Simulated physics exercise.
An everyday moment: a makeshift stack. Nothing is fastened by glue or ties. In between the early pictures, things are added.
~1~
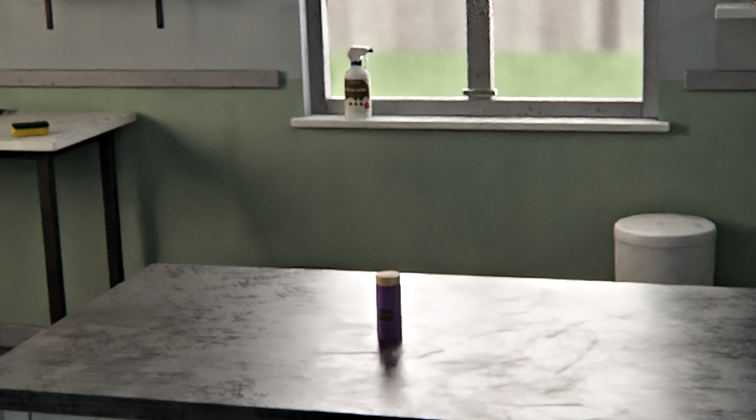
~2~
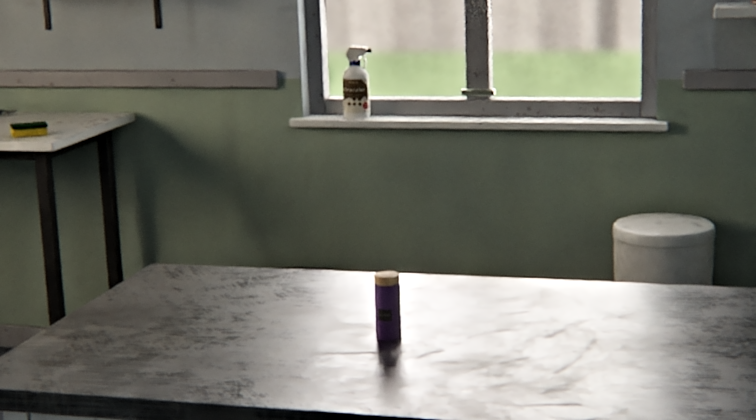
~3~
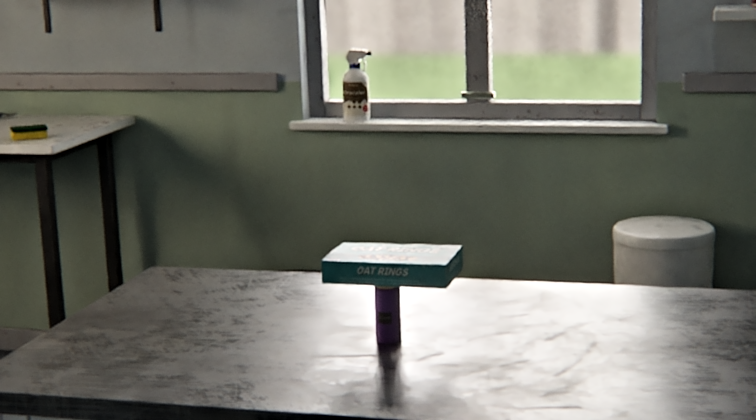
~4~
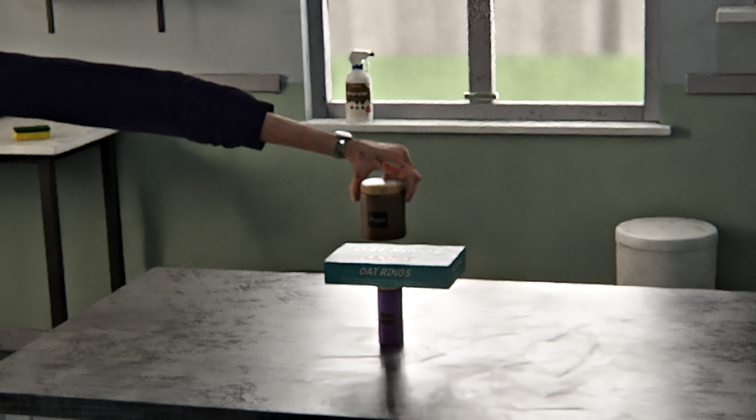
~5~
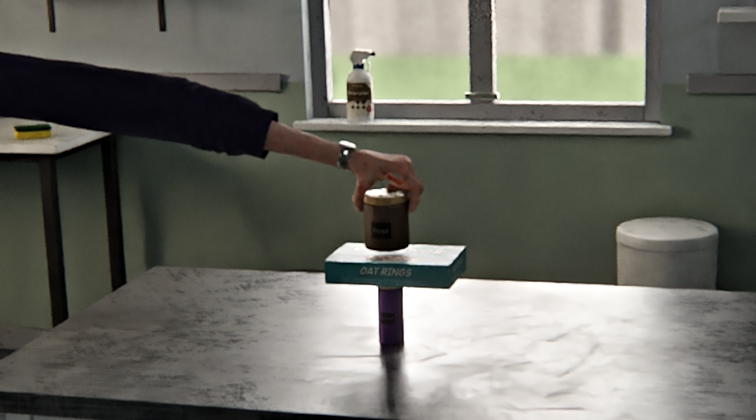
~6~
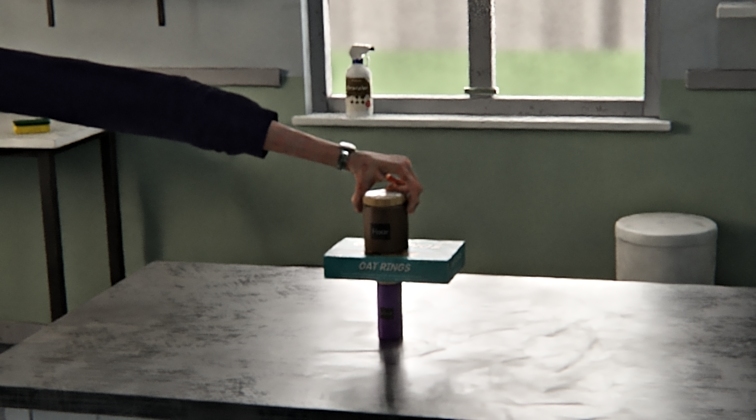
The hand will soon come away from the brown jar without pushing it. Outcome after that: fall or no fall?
Result: Steady.
Then, 0.20 s later than the last frame, all is still.
Then, 0.60 s later than the last frame, brown jar resting near (386, 222).
When it is over, all 3 as before. End places, in pixels of the last picture, brown jar near (386, 222). The stack holds.
